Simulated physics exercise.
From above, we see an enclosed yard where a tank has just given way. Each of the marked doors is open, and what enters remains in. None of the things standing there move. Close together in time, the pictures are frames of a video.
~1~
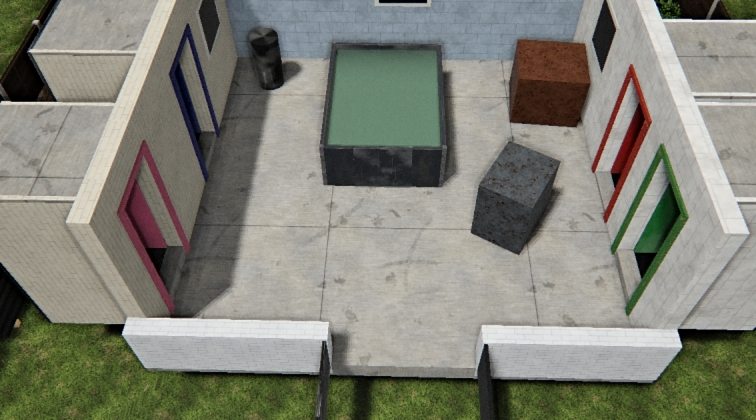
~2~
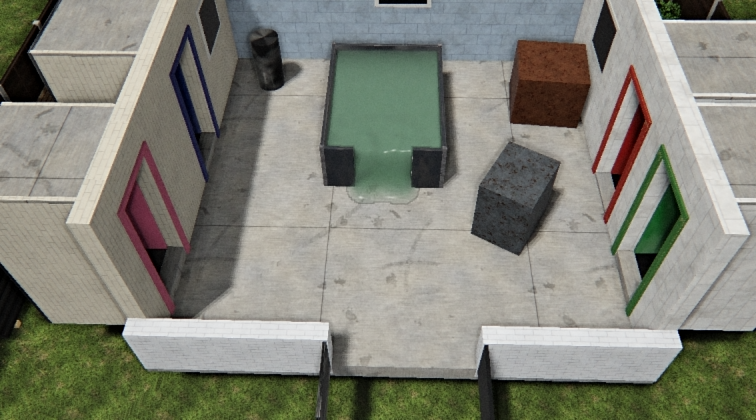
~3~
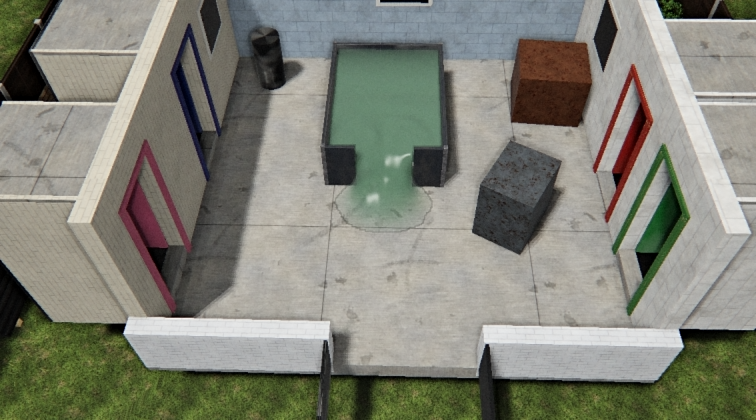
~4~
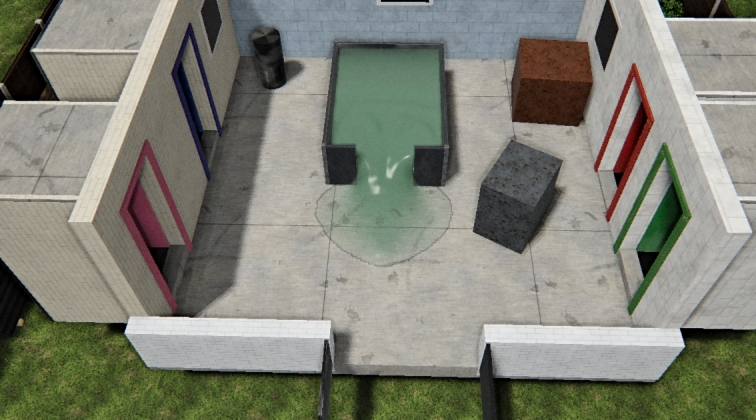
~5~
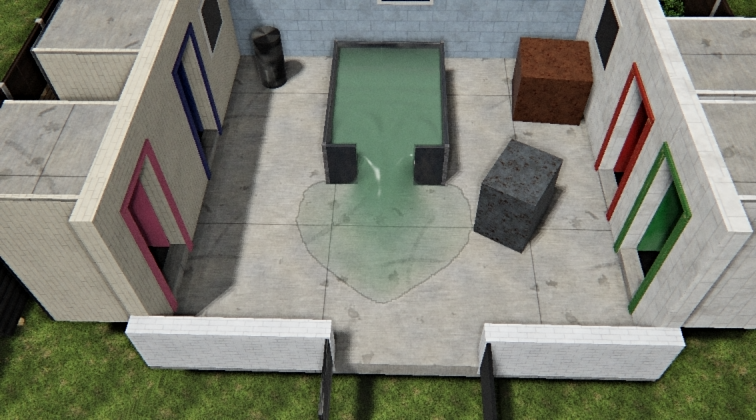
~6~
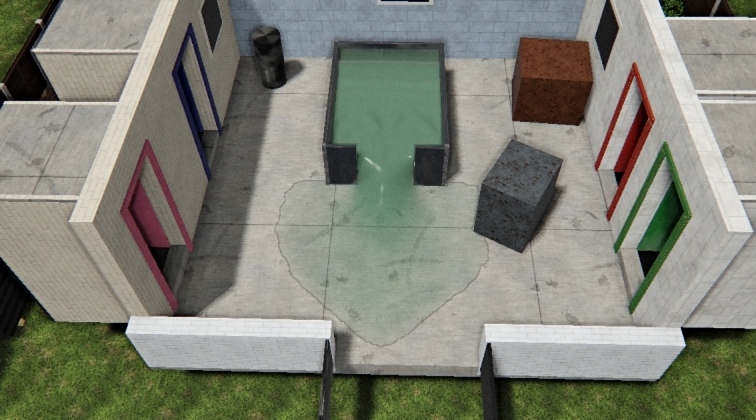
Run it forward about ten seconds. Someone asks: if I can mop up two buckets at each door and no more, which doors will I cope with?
Result: Blue door: Within the cap; pink door: Within the cap; red door: Within the cap; green door: Within the cap.
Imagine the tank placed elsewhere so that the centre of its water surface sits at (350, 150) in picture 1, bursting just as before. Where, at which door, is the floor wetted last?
It would be the red one.
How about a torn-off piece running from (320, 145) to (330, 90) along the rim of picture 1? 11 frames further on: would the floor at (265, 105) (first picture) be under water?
Verdict: Wet.
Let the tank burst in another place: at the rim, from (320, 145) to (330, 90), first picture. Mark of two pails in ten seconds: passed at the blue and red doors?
Blue door: Above the limit; red door: Below the limit.
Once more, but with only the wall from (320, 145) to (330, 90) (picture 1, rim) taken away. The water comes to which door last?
The one in red is last in line.
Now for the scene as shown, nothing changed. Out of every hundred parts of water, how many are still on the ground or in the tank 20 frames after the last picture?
About 82 per cent.
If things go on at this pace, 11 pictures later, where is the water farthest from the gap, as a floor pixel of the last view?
The farthest wet spot is near (639, 353).
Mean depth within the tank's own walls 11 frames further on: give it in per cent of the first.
60 percent or thereabouts.
A moment on, water covers 35 % of the floor; the blue door not reached, the pink door not reached, the red door not reached, the green door not reached.
Next, water covers 40 % of the floor; the blue door not reached, the pink door wet at the sill, nothing in, the red door not reached, the green door not reached.
Then, water covers 55 % of the floor; the blue door not reached, the pink door wet at the sill, nothing in, the red door wet at the sill, nothing in, the green door wet at the sill, nothing in.
Later, water covers 85 % of the floor; the blue door wet at the sill, nothing in, the pink door under two buckets in, the red door wet at the sill, nothing in, the green door wet at the sill, nothing in.
In the end, water covers 95 % of the floor; the blue door wet at the sill, nothing in, the pink door under two buckets in, the red door wet at the sill, nothing in, the green door wet at the sill, nothing in.
